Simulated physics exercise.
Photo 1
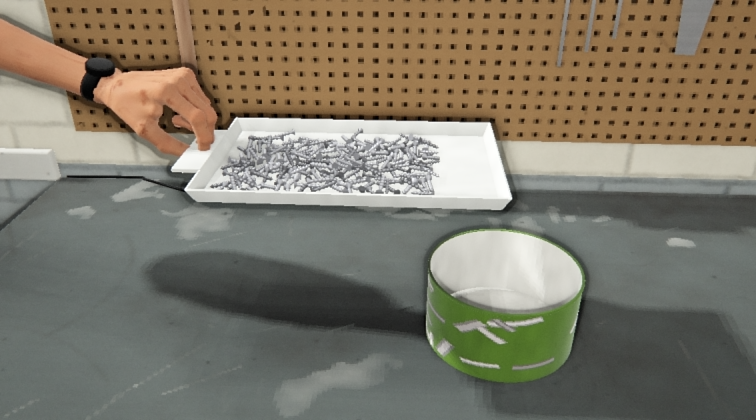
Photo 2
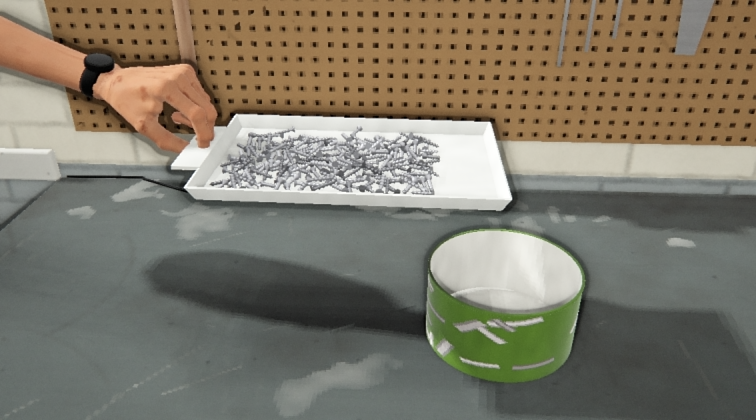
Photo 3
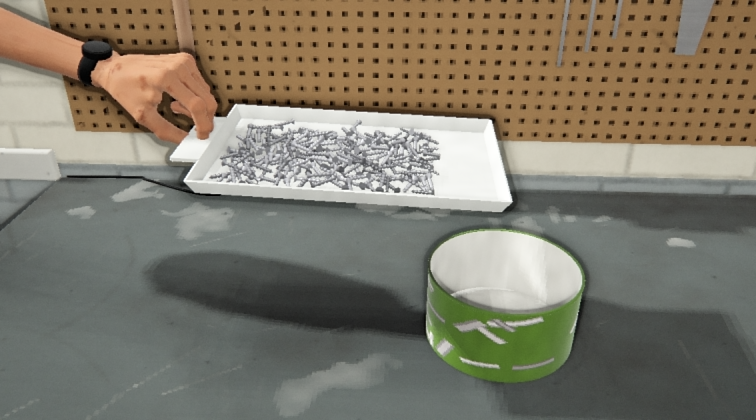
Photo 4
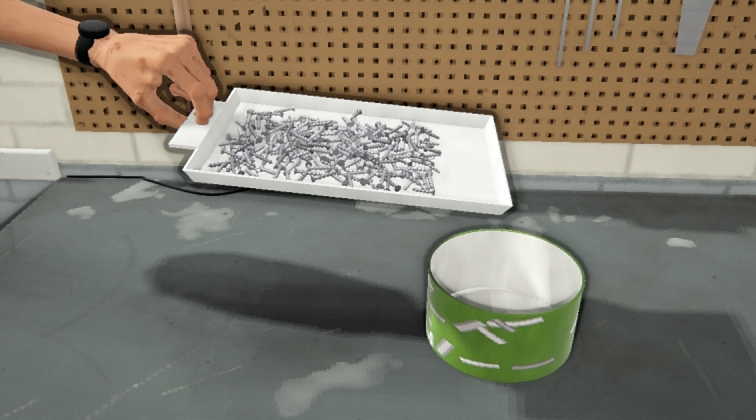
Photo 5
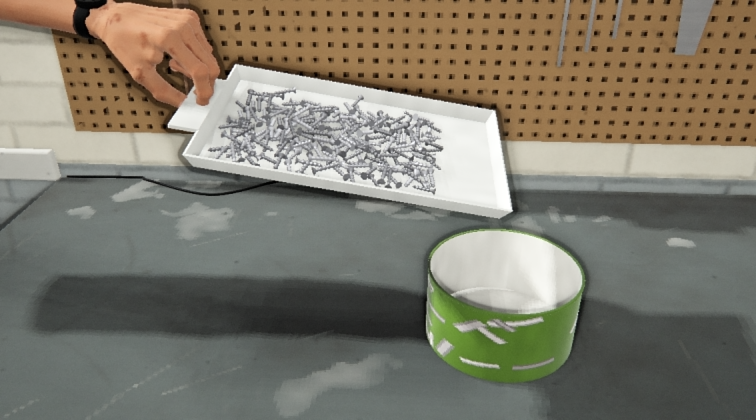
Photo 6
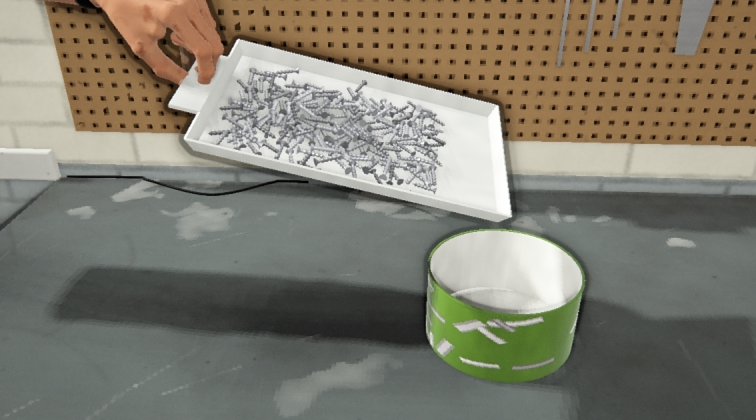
At first, a hand holds a white rimmed tray of small grey screw-like pieces nearly level, behind and left of a green pot on a dark worktop. Then the hand raises the tray's left end, slowly and then more steeply, until it slopes down to the right, the pieces still spread across it.
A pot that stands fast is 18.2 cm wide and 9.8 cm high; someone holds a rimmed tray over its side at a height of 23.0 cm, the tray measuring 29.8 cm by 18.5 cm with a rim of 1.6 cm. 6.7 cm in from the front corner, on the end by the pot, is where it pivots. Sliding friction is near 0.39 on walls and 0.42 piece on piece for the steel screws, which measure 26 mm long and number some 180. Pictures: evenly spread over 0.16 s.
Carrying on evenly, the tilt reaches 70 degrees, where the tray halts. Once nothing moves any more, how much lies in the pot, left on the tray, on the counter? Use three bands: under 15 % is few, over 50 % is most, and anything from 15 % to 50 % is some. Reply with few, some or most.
Pot: Few, tray: Few, counter: Most.
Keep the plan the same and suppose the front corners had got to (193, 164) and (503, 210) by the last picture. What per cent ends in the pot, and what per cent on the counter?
Pot 0, counter 100.
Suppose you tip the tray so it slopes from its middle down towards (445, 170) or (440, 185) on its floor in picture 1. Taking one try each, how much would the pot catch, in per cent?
50 and 15 %.
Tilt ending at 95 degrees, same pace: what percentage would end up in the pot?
Around 0 in a hundred.
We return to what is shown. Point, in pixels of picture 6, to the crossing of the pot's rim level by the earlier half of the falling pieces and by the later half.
(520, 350) or so first, later (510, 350).
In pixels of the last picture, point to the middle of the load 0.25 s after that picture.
Near pixel (418, 123).
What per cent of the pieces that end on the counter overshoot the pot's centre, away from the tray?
Around 70 per cent, give or take.
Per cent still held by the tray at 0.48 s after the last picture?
Close to 5 in a hundred parts of the load.
Then, 0.15 s after the last picture, tilt 47 degrees; the tray holds 100 %, the pot 0 %.
Then, 0.25 s after the last picture, tilt 65 degrees; the tray holds 100 %, the pot 0 %.
Then, 0.48 s after the last picture, tilt 70 degrees; the tray holds 5 %, the pot 0 %.
In the end, pot 0 %, tray 0 %, counter 95 %.
